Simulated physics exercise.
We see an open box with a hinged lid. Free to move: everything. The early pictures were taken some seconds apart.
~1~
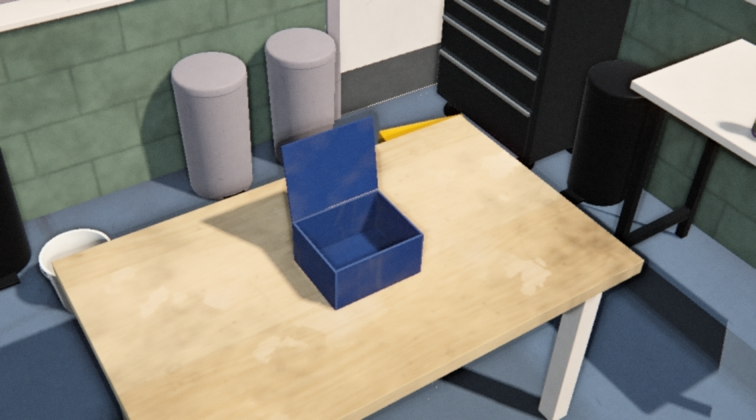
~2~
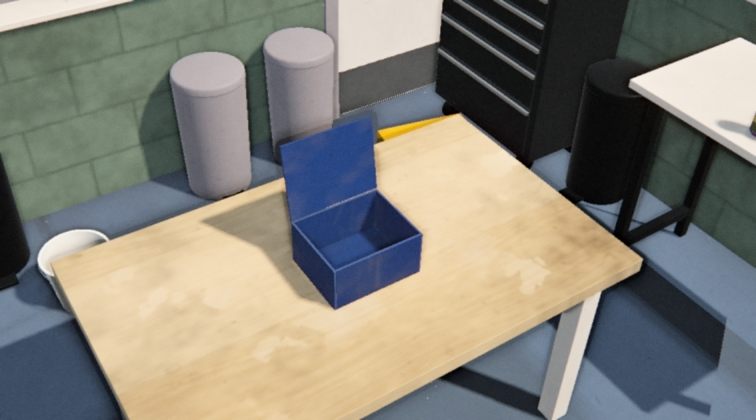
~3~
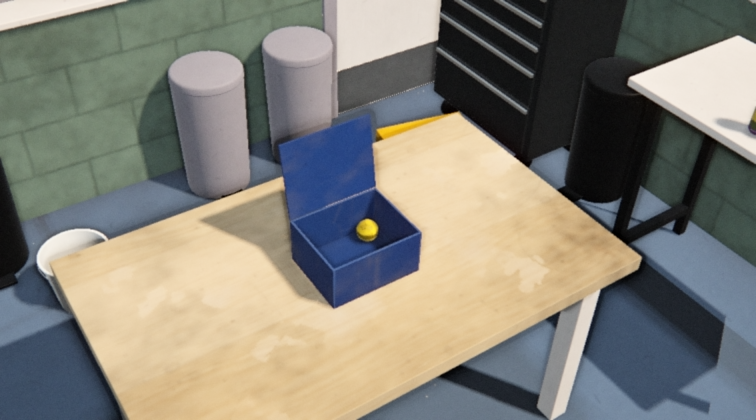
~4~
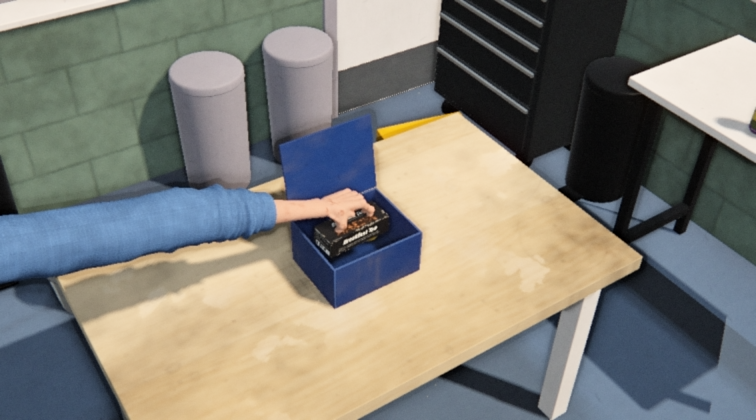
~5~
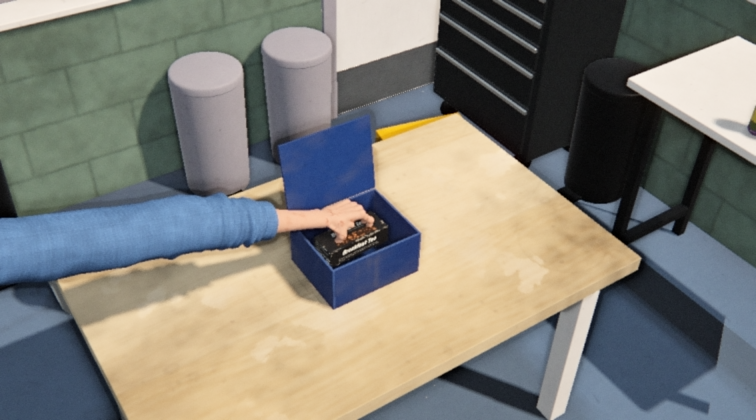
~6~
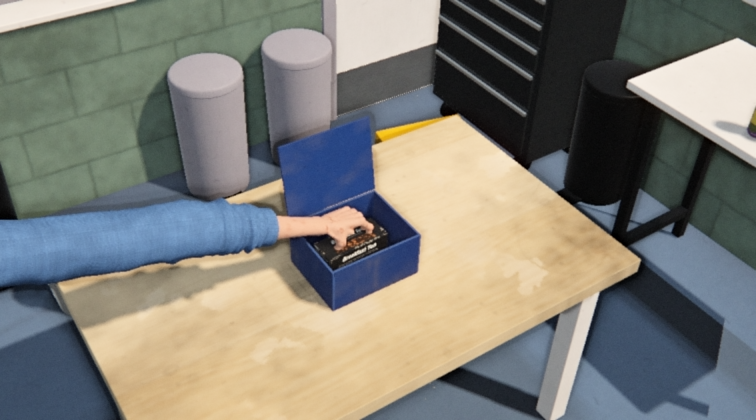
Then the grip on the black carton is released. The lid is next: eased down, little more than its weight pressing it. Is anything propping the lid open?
No.
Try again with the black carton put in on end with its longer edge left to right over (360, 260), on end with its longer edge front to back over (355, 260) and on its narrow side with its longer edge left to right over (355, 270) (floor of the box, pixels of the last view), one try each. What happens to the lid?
So: First open, second open, third shut tight.
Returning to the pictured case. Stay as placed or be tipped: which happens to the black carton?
Once everything settles, it keeps its original angle.
Then, 0.80 s after the last picture, lid starting down; black carton slid a little near (351, 263).
Then, 1.50 s after the last picture, lid 66° above the rim; black carton slid a little near (351, 263).
Then, 1.80 s after the last picture, lid 43° above the rim; black carton slid a little near (351, 263).
Then, 2.10 s after the last picture, lid 15° above the rim; black carton slid a little near (351, 263).
At rest, lid shut; moved from the start, black carton; yellow ball in place. Seen from the same camera at the end, black carton near (351, 263).
